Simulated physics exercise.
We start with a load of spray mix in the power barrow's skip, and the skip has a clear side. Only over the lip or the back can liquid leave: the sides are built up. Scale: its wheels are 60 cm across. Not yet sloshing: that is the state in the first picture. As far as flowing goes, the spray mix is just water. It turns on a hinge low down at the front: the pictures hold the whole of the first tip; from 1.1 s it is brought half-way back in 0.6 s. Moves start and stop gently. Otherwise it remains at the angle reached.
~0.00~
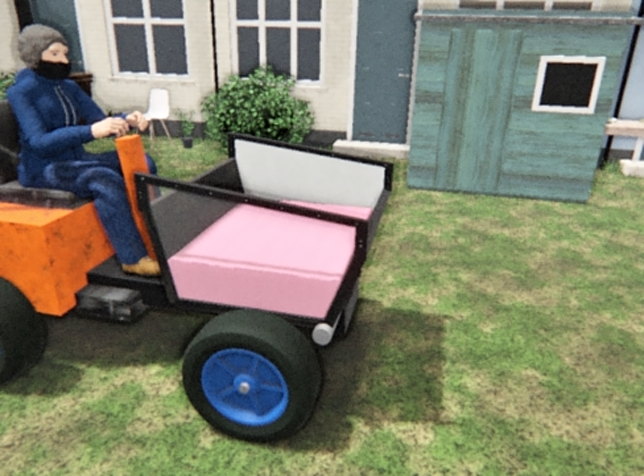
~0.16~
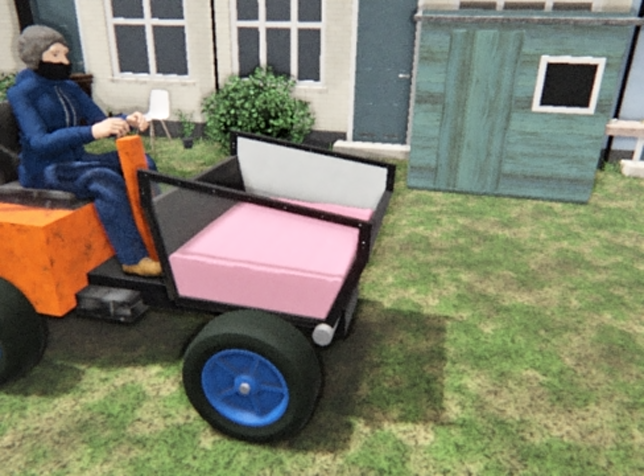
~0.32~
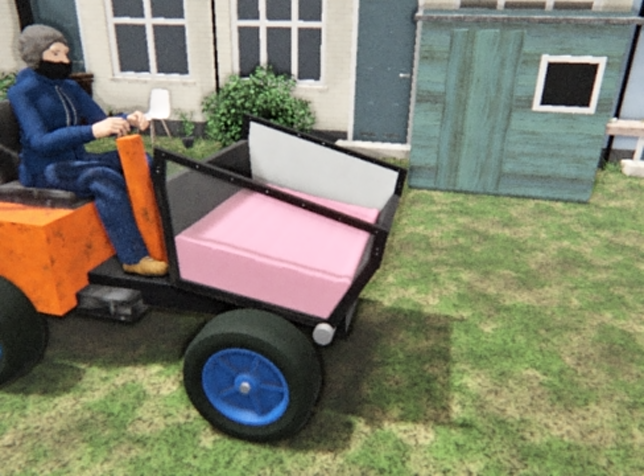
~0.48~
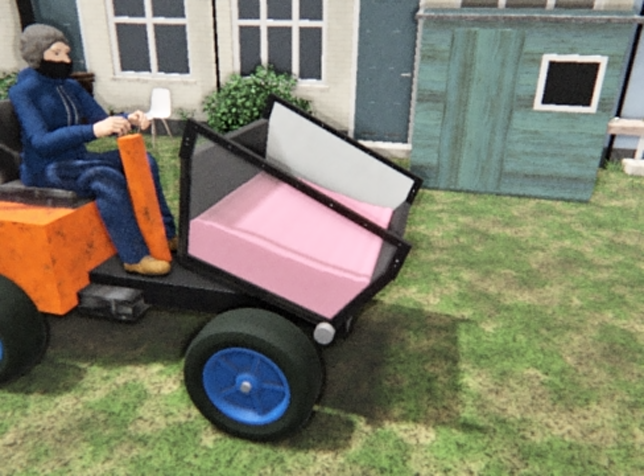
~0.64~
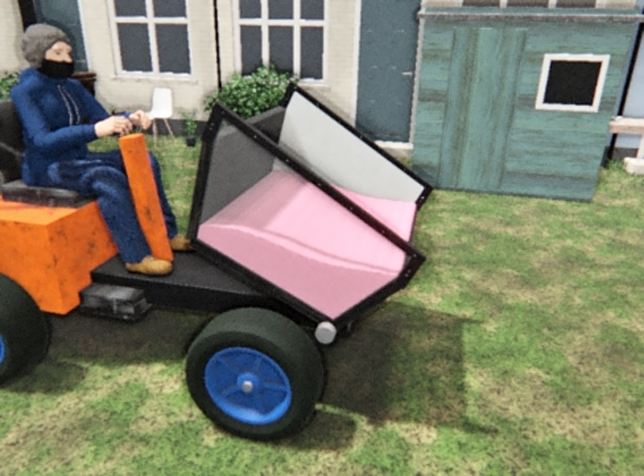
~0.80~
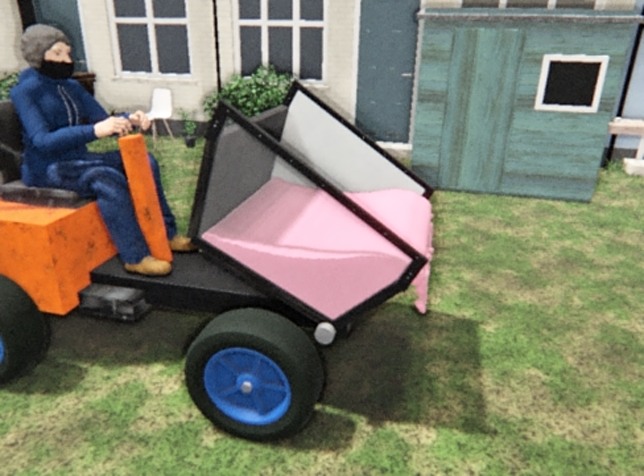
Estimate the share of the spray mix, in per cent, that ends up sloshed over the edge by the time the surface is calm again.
I would say roughly 47 %.
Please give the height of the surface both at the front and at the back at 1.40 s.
About 26 cm in front and 0 cm behind.
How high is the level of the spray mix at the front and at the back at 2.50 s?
Reading: About 22 cm in front, about 4 cm behind.
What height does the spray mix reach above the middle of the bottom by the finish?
About 10 cm.
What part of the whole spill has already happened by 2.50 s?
Near 100 in a hundred.
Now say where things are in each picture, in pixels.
The first frame shows it reaches (313, 277) at the front; it reaches (191, 262) at the back; the lip is at (355, 253); the front is on the right; a wheel hub at (241, 394).
The second frame shows it reaches (315, 278) at the front; it reaches (192, 259) at the back.
The third frame shows it reaches (323, 277) at the front; it reaches (199, 244) at the back; it has turned 9° nose down.
The fourth frame shows it reaches (336, 275) at the front; it reaches (213, 226) at the back; it has turned 19° nose down.
The fifth frame shows it reaches (351, 267) at the front; it reaches (221, 226) at the back; it has turned 27° nose down.
The sixth frame shows it reaches (361, 256) at the front; it reaches (216, 238) at the back; it has turned 28° nose down; the lip is at (397, 280); spray mix is coming out, 5 per cent so far; a wheel hub at (243, 393).
By 1.40 s the skip is at 21° forwards, the surface stands 0 cm at the back and 25 cm at the front; 44 per cent has gone, over the front.
By 1.95 s the skip is at 14° forwards, the surface stands 16 cm at the back and 11 cm at the front; 45 per cent has gone, over the front.
By 2.50 s the skip is at 14° forwards, the surface stands 3 cm at the back and 22 cm at the front; 45 per cent has gone, over the front.
By 4.59 s 47 per cent has gone, over the front, 61 of 131 litres.
